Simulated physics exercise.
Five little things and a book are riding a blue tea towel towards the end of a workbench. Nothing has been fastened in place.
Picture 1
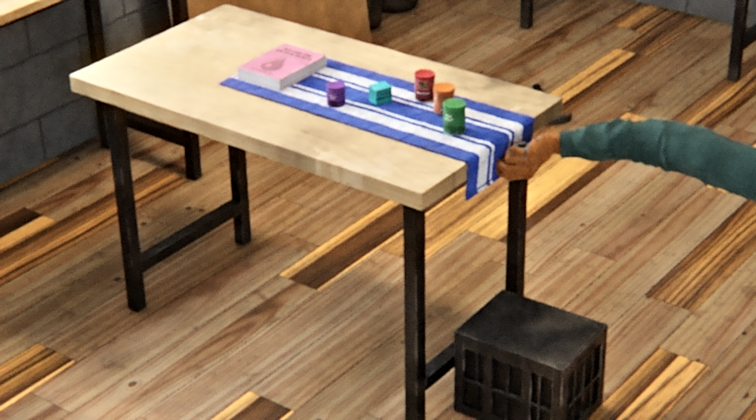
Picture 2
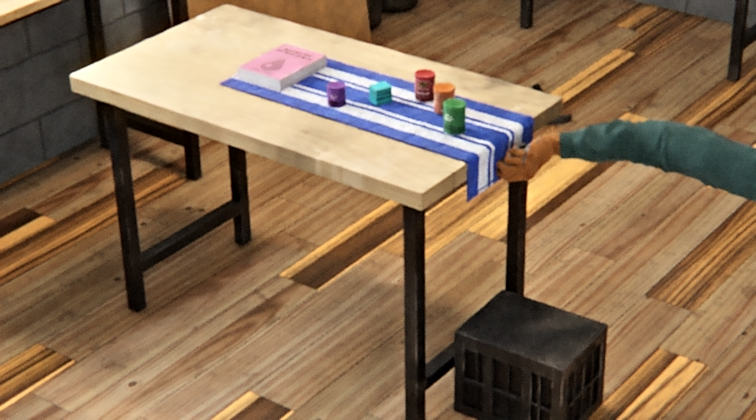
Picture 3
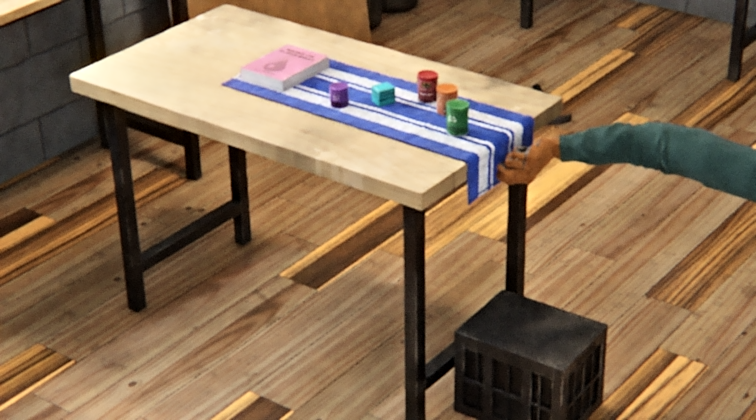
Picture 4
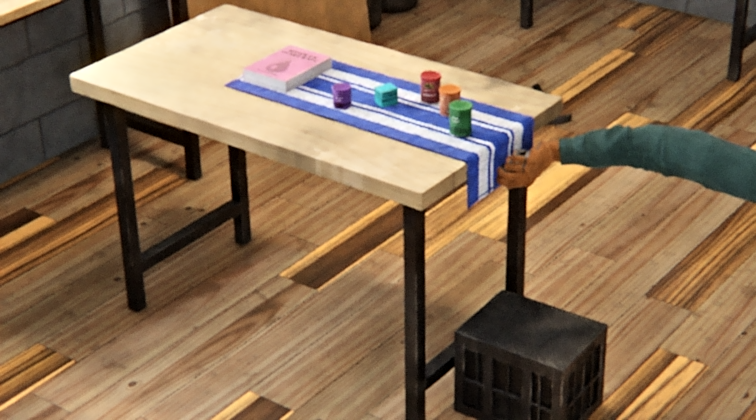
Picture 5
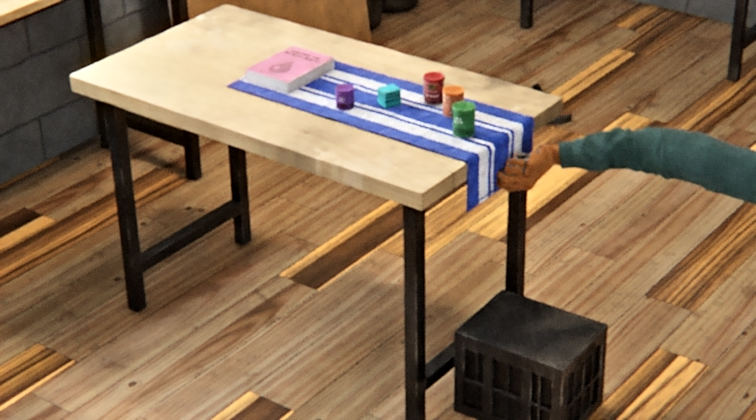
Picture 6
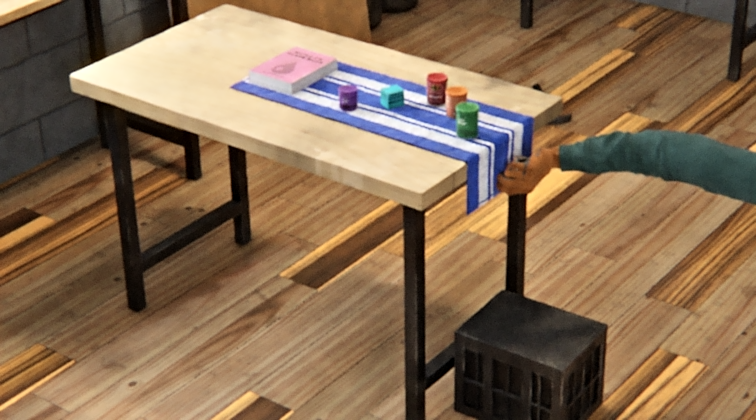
A hand in a green sleeve slowly drew a blue-and-white striped cloth a little over the workbench's edge, and the pink book and five small colourful containers on it shifted slightly to the right.
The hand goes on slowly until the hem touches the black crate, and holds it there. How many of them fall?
Just four fall.
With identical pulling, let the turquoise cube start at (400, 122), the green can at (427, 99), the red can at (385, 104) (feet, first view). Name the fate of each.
Turquoise cube: Goes. Green can: Goes. Red can: Goes.
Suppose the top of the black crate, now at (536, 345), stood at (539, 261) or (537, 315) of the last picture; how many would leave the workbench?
In that event, 1 and 3.
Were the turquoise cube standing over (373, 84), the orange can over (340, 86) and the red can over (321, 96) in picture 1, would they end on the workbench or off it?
First the turquoise cube: It is still up there. Next the orange can: It is still up there. Last the red can: It is still up there.
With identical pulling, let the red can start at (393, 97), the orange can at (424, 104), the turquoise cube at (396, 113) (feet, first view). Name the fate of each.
The red can ends up off; the orange can ends up off; the turquoise cube ends up off.
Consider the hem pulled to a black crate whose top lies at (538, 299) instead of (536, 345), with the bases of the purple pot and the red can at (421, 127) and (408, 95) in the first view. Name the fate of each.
The purple pot is lost, the red can stays put.
Soon after, hem near (501, 258); green can and orange can gone.
After that, hem near (502, 303); green can, orange can and red can gone.
In the end, hem on the crate; green can, orange can, red can and turquoise cube gone. The count of fallen things is four.
